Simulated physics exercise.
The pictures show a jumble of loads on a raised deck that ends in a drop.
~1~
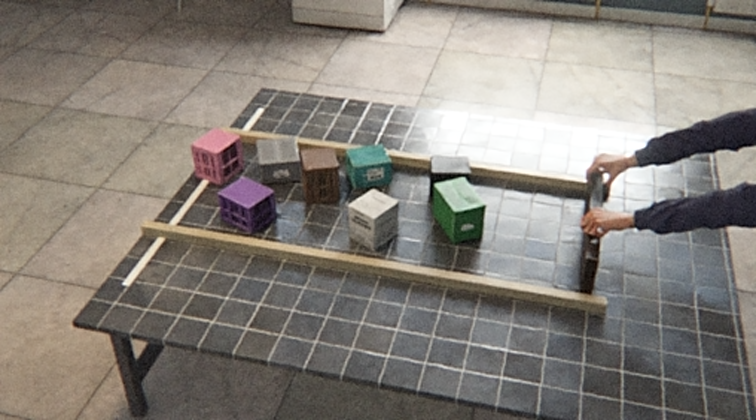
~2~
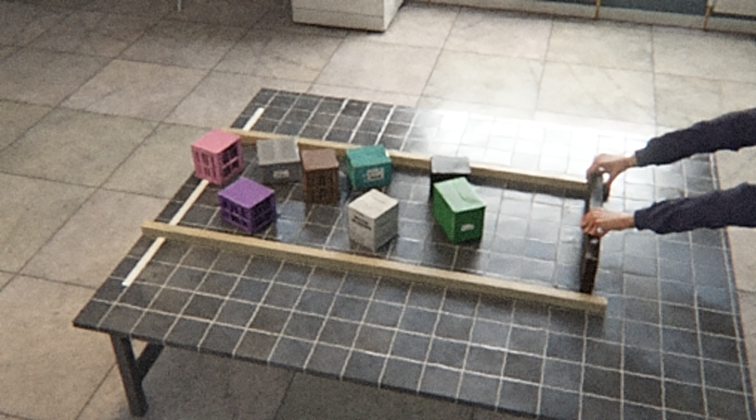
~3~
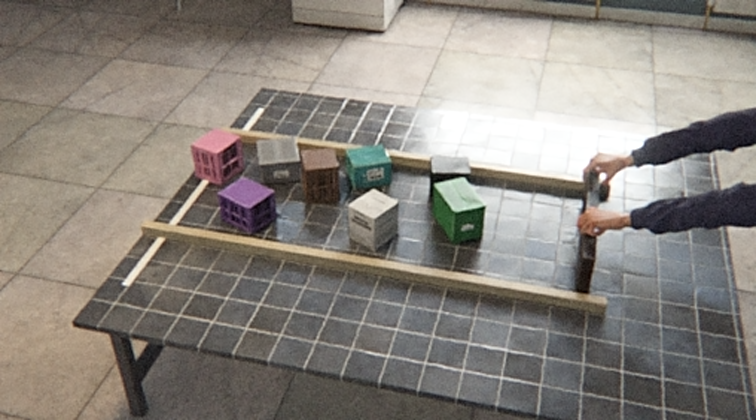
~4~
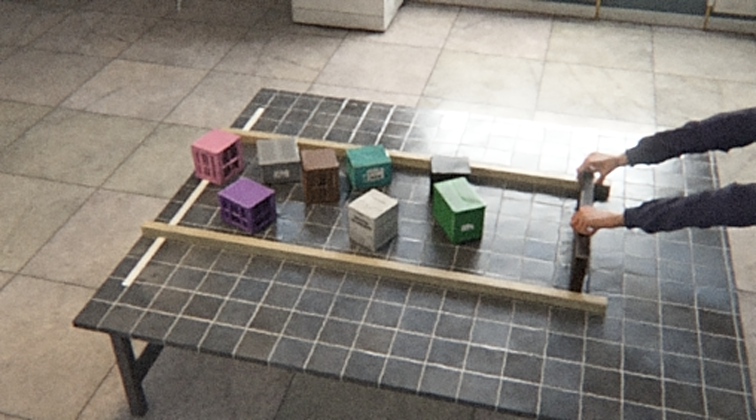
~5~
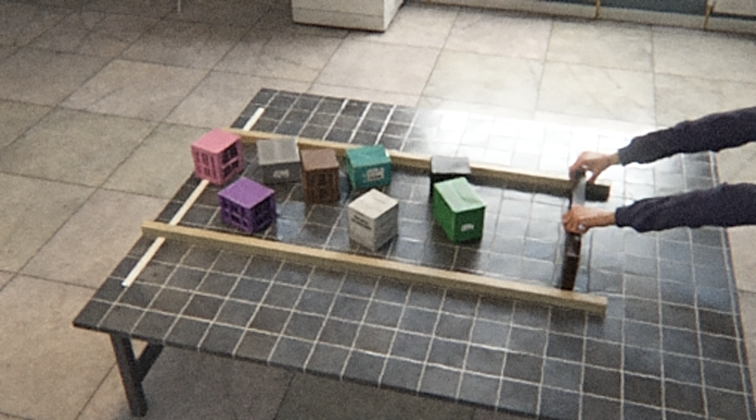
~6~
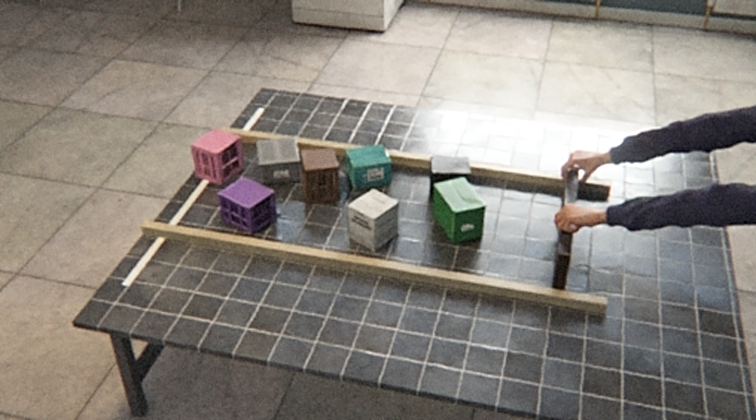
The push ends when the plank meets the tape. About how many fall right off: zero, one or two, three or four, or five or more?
As it turns out, the number that fall off is five or more.
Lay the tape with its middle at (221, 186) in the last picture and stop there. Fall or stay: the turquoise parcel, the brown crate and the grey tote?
The turquoise parcel falls; the brown crate falls; the grey tote drops off.
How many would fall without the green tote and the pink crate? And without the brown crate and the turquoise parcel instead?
3 in the first case, 3 in the second.
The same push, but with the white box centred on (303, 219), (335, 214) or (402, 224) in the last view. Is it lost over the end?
The white box does not fall; survives; is kept.
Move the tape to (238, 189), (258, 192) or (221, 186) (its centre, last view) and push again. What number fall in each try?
The counts: 2, 2 and 5.
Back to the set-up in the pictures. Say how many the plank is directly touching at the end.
The number is 3.
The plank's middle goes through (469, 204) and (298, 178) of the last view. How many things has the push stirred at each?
At the one place 1, at the other 8.
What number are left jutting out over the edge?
The number is 3.
A little later, none off yet; pink crate at rest near (218, 157); purple crate at rest near (248, 205); grey tote at rest near (279, 161).
When it is over, the number that fall off is five or more; down, turquoise parcel, brown crate, grey tote, purple crate and pink crate.
